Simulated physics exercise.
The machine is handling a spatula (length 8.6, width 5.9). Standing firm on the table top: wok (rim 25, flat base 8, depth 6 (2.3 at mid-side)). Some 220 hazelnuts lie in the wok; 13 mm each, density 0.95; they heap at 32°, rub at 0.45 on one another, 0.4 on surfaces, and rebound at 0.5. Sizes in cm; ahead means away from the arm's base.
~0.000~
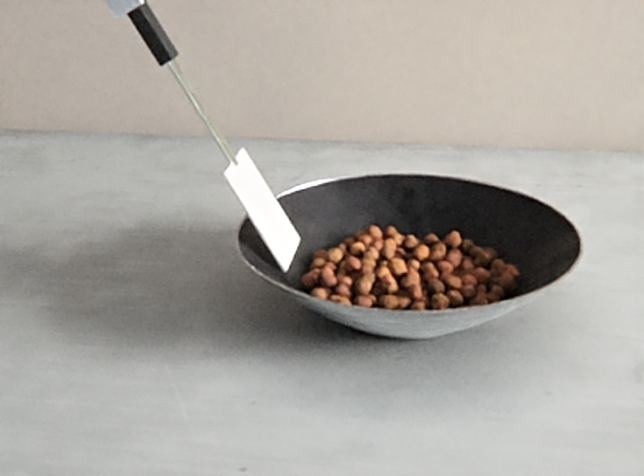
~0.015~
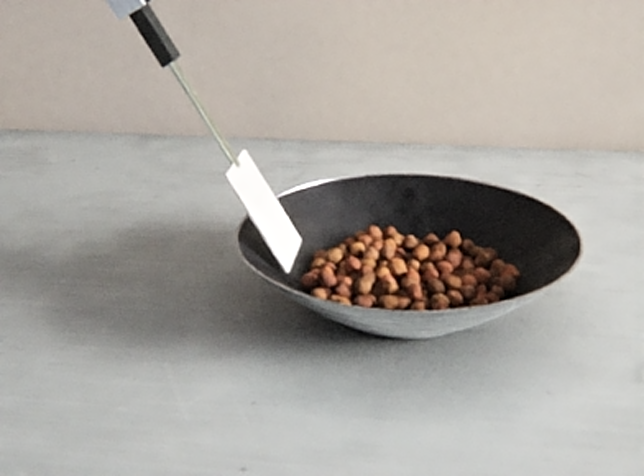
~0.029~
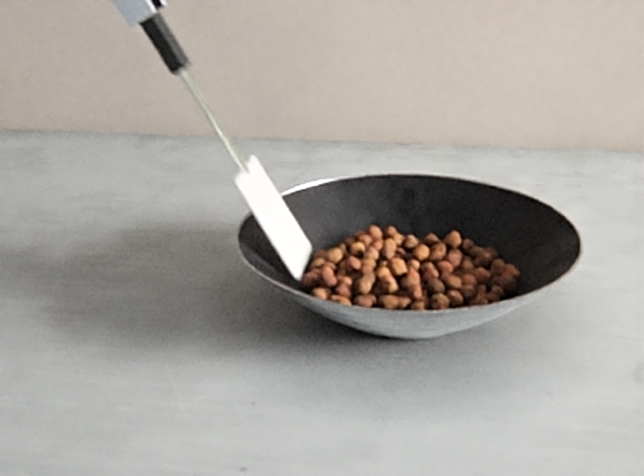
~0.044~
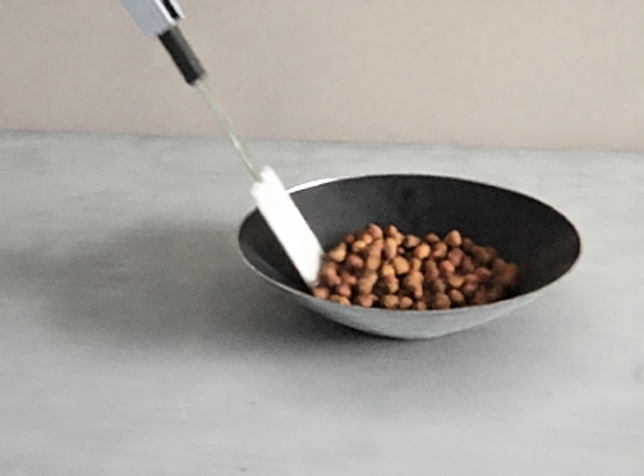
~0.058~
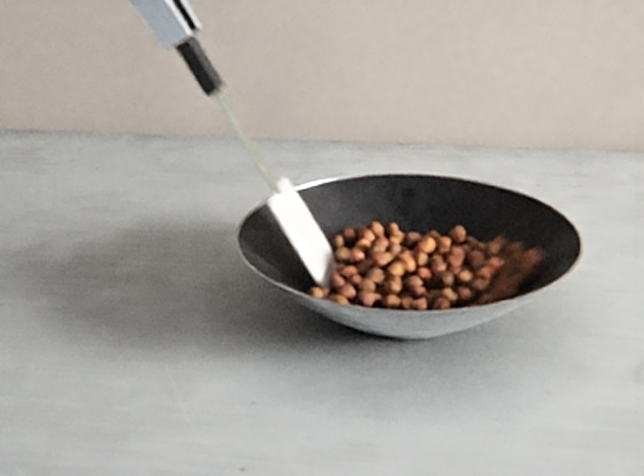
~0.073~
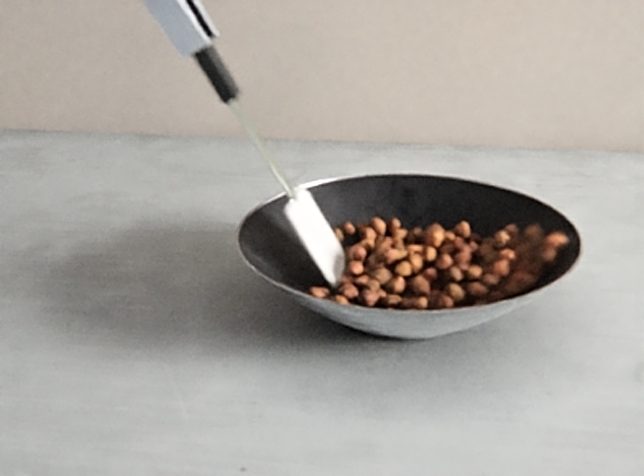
A white spatula held by a machine slid down into a dark wok of brown hazelnuts on a gray tabletop, then pushed rightward, shoving some of the nuts up toward the right side.
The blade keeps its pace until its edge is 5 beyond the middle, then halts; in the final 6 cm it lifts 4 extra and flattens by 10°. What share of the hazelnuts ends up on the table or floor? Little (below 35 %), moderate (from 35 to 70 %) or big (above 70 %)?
Share on the table or floor: Little (below 35 %).
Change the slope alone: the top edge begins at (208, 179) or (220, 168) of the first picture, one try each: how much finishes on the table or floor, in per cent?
About 15 and 15 per cent.
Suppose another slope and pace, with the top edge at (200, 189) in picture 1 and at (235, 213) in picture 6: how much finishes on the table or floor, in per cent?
Some 0 per cent.
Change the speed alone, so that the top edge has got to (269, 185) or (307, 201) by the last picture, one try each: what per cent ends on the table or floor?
About 0 and 20 per cent.
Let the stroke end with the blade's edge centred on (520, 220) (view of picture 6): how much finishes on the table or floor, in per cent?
About 35 per cent.
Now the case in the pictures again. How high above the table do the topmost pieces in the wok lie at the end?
Roughly 6.0 cm.
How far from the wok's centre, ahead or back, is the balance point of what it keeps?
About 3.5 cm ahead.
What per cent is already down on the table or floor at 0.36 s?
About 10 per cent.
After 0.11 s, sloping 60°, highest piece 8 above the table; 220 in the wok, 2 on the blade or in flight.
After 0.14 s, sloping 55°, highest piece 10 above the table; 213 in the wok, 9 on the blade or in flight.
After 0.36 s, sloping 50°, highest piece 7 above the table; 194 in the wok, 25 on the table or floor, 3 on the blade or in flight.
After 1.41 s, sloping 50°, highest piece 6 above the table; 194 in the wok, 28 on the table or floor.
In the end, 194 in the wok, 28 on the table or floor. That is 13 % on the table or floor.
